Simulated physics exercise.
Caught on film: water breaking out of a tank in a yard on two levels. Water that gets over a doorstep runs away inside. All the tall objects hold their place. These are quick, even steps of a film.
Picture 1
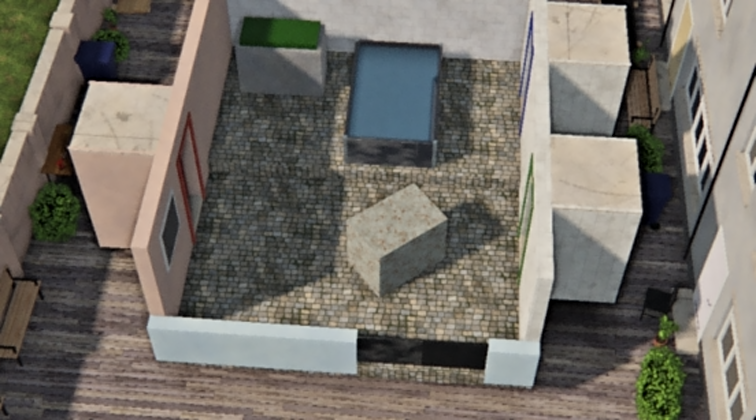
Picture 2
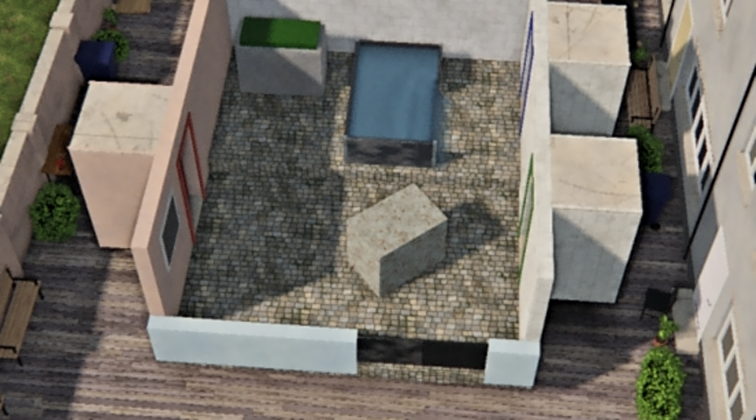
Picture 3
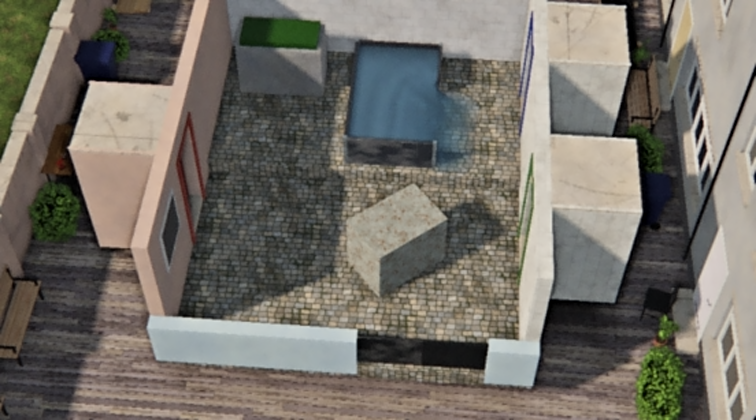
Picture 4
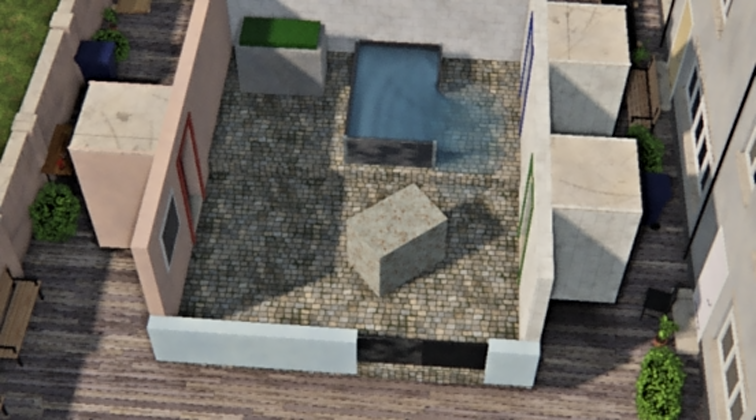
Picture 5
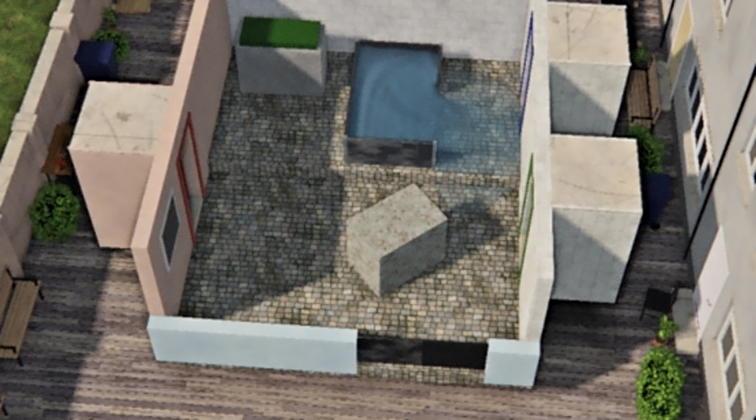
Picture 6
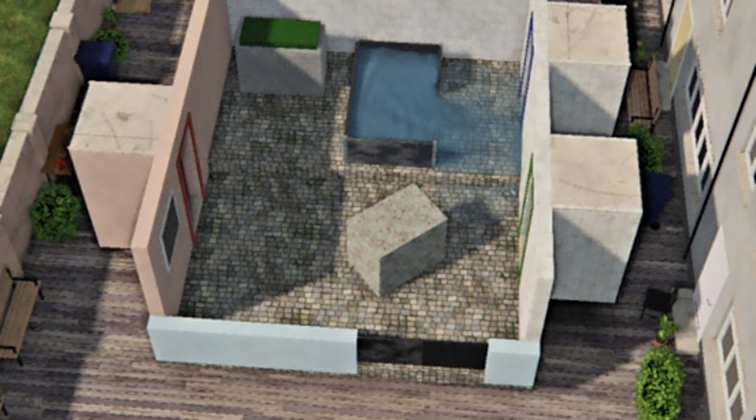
We see a walled, paved yard with a tank of blue water near the back; water pours out of the tank's right side, spreads across the paving to the right-hand wall, while the pale blocks stay still.
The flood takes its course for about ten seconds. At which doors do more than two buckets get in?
In the end: The green door admits no more than that; the red door admits no more than that; the blue door lets in a lot.
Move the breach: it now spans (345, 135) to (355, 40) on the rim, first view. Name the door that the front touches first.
First comes the red-painted one.
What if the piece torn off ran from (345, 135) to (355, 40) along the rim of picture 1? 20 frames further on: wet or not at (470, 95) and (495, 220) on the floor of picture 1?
In turn: Dry, clear.
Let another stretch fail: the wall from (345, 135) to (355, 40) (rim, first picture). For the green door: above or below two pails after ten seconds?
In short: The green door stays under.
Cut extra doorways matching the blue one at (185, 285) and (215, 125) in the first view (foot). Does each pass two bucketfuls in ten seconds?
One after the other: Passes that mark, keeps below it.
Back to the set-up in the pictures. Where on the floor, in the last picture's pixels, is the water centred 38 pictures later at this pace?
Close to (393, 206).
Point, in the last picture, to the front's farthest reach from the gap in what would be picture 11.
Roughly at (510, 273).
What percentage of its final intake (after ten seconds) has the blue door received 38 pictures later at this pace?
About 95 per cent.
A moment on, water covers 15 % of the floor; the green door wet at the sill, nothing in, the red door not reached, the blue door far over two buckets in.
Next, water covers 25 % of the floor; the green door wet at the sill, nothing in, the red door not reached, the blue door far over two buckets in.
Then, water covers 40 % of the floor; the green door wet at the sill, nothing in, the red door not reached, the blue door far over two buckets in.
Later, water covers 70 % of the floor; the green door wet at the sill, nothing in, the red door wet at the sill, nothing in, the blue door far over two buckets in.
In the end, water covers 85 % of the floor; the green door wet at the sill, nothing in, the red door wet at the sill, nothing in, the blue door far over two buckets in.
